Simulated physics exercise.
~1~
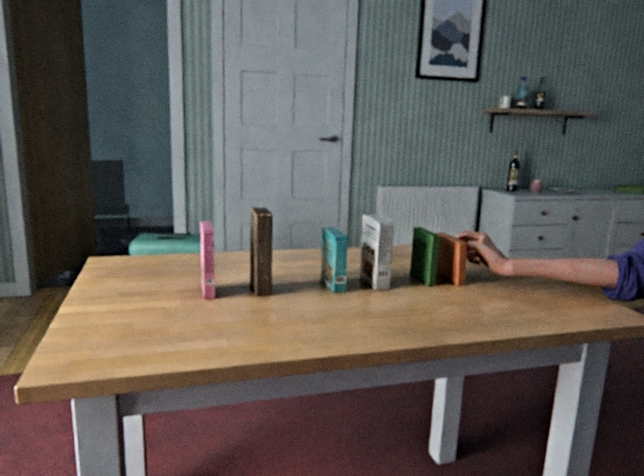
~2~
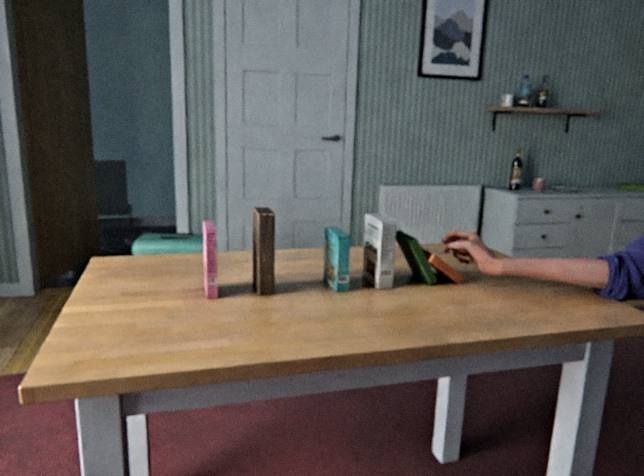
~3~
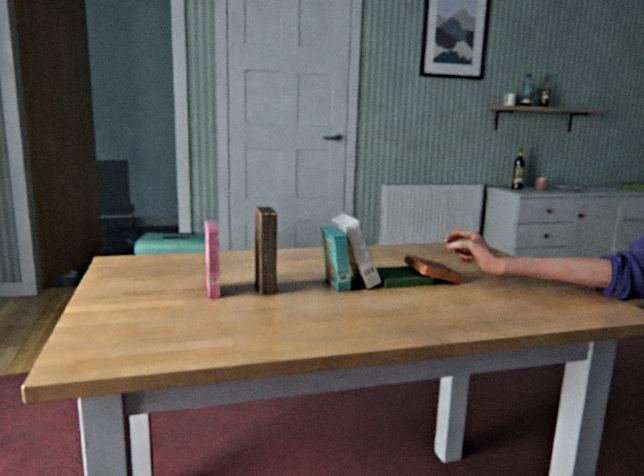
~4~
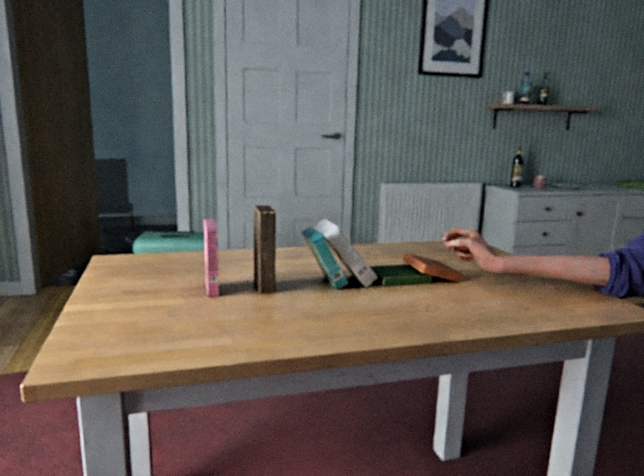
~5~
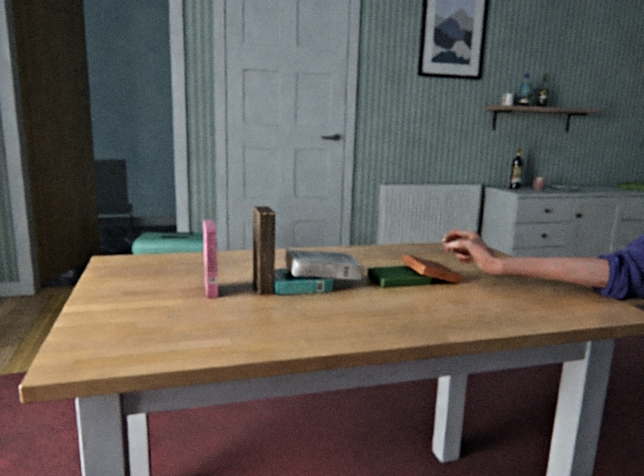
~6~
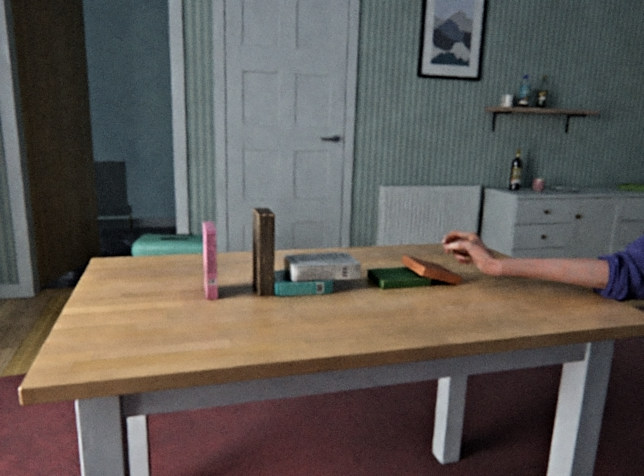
To begin with, six slim upright objects stand spaced in a row across a wooden table, and a hand reaches in from the right to touch the orange one at the end. The hand tips the orange board left into the green block, which leans over towards the white packet. The green block drops flat with the orange board resting on it, while the white packet tilts against the turquoise one. Both packets lean further left and fall, the white one lying on the turquoise. The hand stays still, and the black block and pink packet remain standing.
